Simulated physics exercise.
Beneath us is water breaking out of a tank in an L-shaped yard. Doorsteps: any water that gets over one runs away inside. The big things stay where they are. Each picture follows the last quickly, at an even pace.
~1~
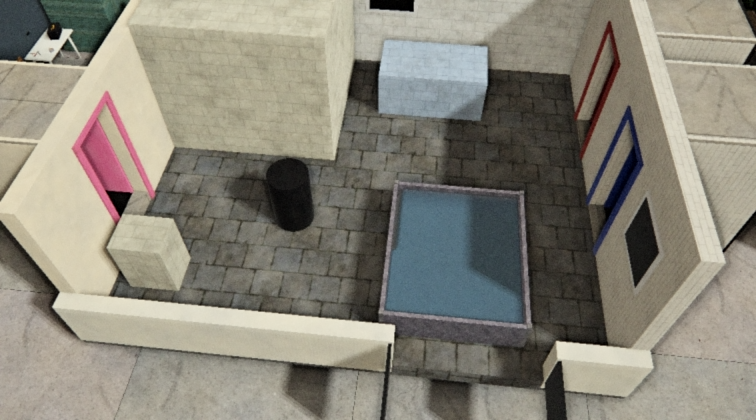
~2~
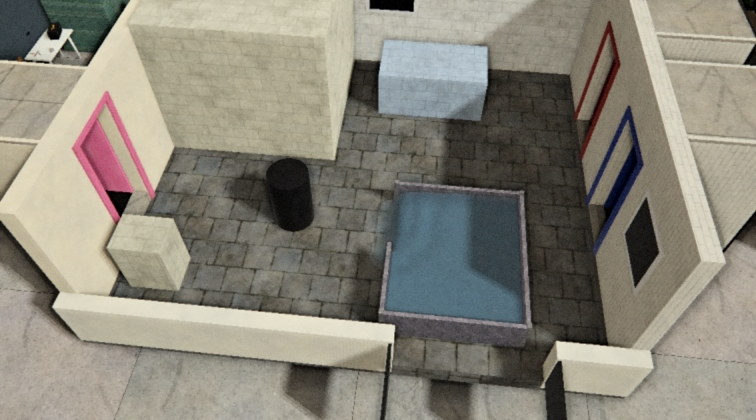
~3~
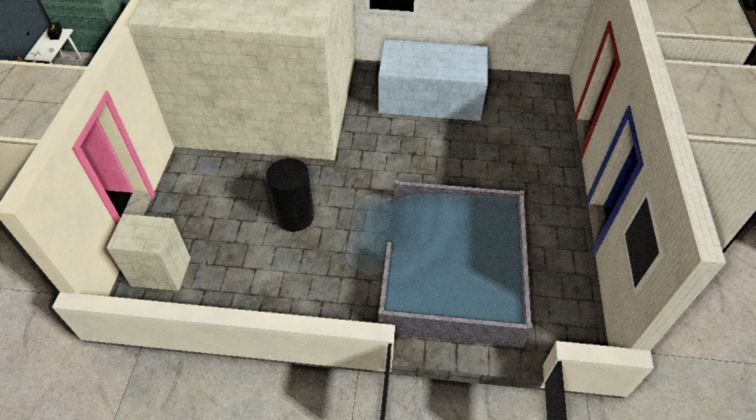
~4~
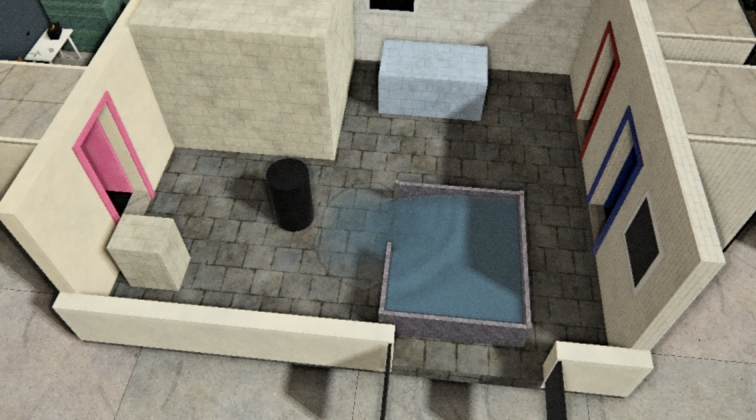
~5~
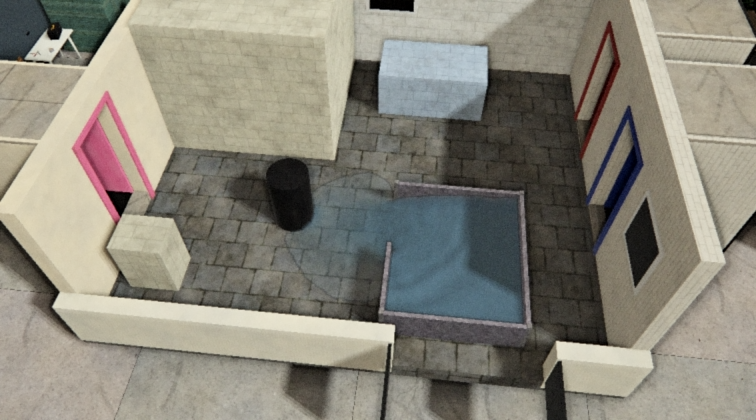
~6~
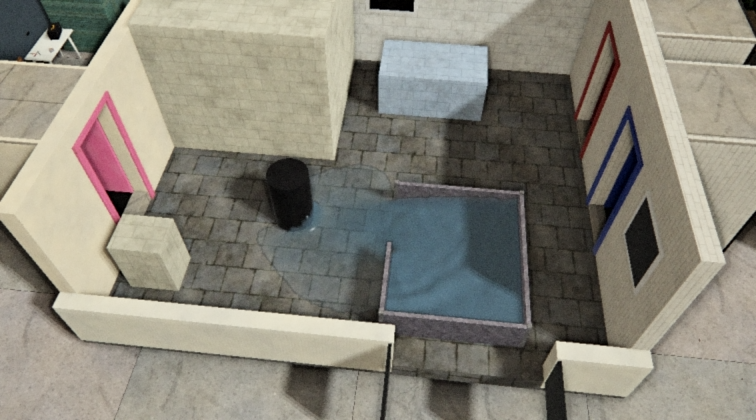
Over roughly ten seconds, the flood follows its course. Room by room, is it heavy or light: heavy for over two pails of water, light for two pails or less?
At the end, red door: Does not overshoot, pink door: Does not overshoot, blue door: Does not overshoot.
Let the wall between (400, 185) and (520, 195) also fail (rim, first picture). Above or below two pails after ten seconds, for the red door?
Then: The red door goes over.
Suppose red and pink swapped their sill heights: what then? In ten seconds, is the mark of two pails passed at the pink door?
Pink door exceeds the limit.
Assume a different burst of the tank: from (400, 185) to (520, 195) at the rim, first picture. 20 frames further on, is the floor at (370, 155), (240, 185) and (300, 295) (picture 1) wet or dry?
The first spot is swamped, the second spared, the third spared.
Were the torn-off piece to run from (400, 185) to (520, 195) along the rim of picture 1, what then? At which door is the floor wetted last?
The pink-painted one, I reckon.
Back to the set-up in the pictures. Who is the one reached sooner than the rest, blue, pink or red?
It is the door marked pink.
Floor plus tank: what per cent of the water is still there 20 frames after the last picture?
Around 100 percent.
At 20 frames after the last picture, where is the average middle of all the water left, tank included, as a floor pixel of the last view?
At about (332, 241).
A moment on, water covers 20 % of the floor; the red door not reached, the pink door not reached, the blue door not reached.
Next, water covers 35 % of the floor; the red door not reached, the pink door wet at the sill, nothing in, the blue door not reached.
Then, water covers 45 % of the floor; the red door not reached, the pink door wet at the sill, nothing in, the blue door not reached.
Later, water covers 55 % of the floor; the red door not reached, the pink door under two buckets in, the blue door not reached.
In the end, water covers 80 % of the floor; the red door wet at the sill, nothing in, the pink door under two buckets in, the blue door not reached.
